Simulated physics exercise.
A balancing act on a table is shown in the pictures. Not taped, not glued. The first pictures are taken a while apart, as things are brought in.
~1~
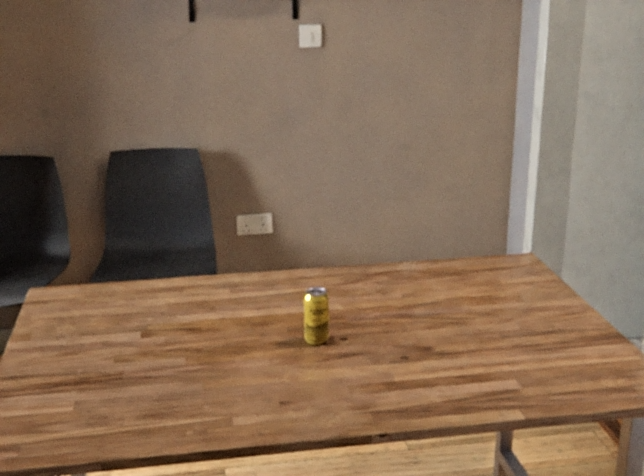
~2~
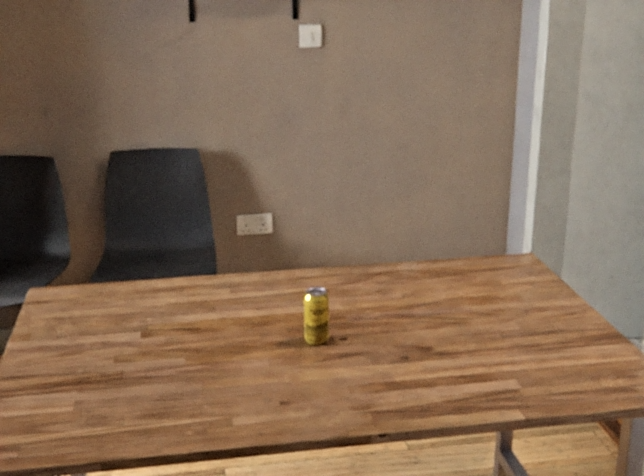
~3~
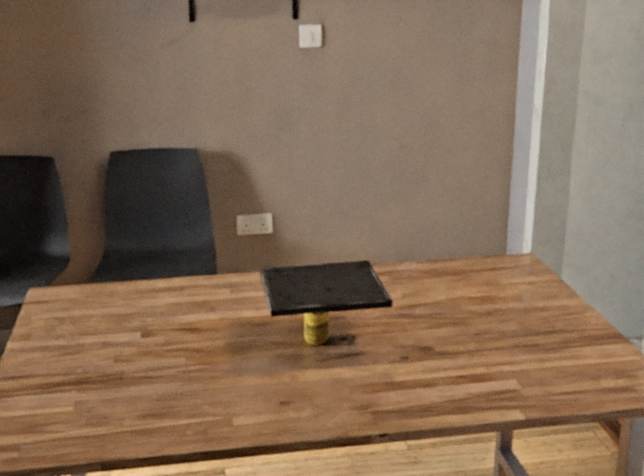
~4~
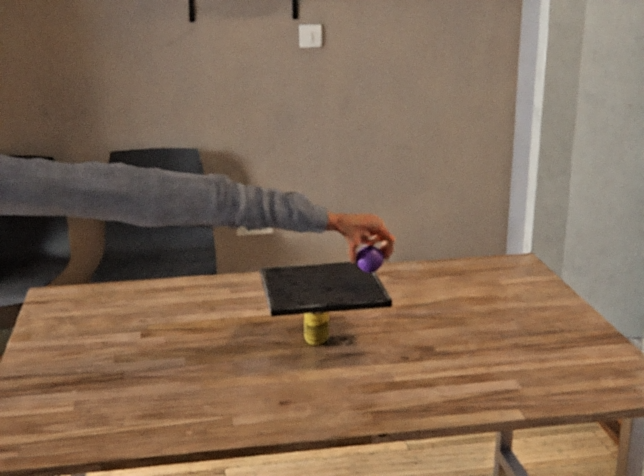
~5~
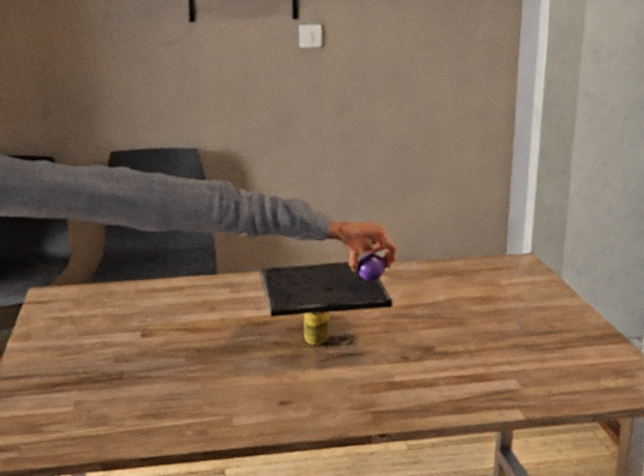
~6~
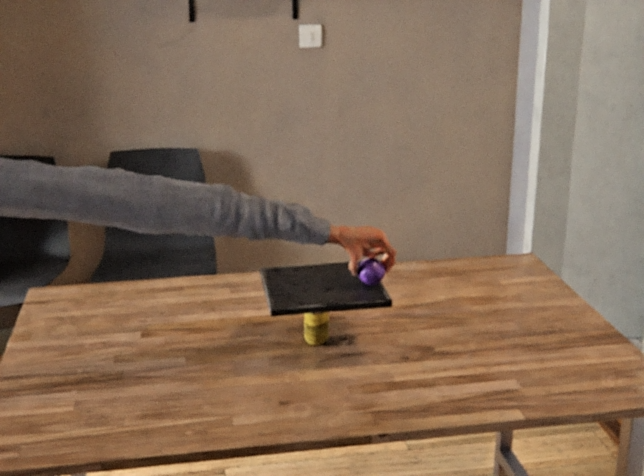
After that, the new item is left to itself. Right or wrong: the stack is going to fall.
Right, it falls.
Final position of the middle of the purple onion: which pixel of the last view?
The object finishes somewhere near (450, 328).
Then, 0.40 s after the last picture, purple onion now fallen; black lid tipped 59° from how it was.
Then, 0.60 s after the last picture, black lid now fallen.
Then, 0.90 s after the last picture, yellow can slid a little.
By the end, fallen, black lid and purple onion; yellow can in place. Seen from the same camera at the end, purple onion near (450, 328). The stack gives way.
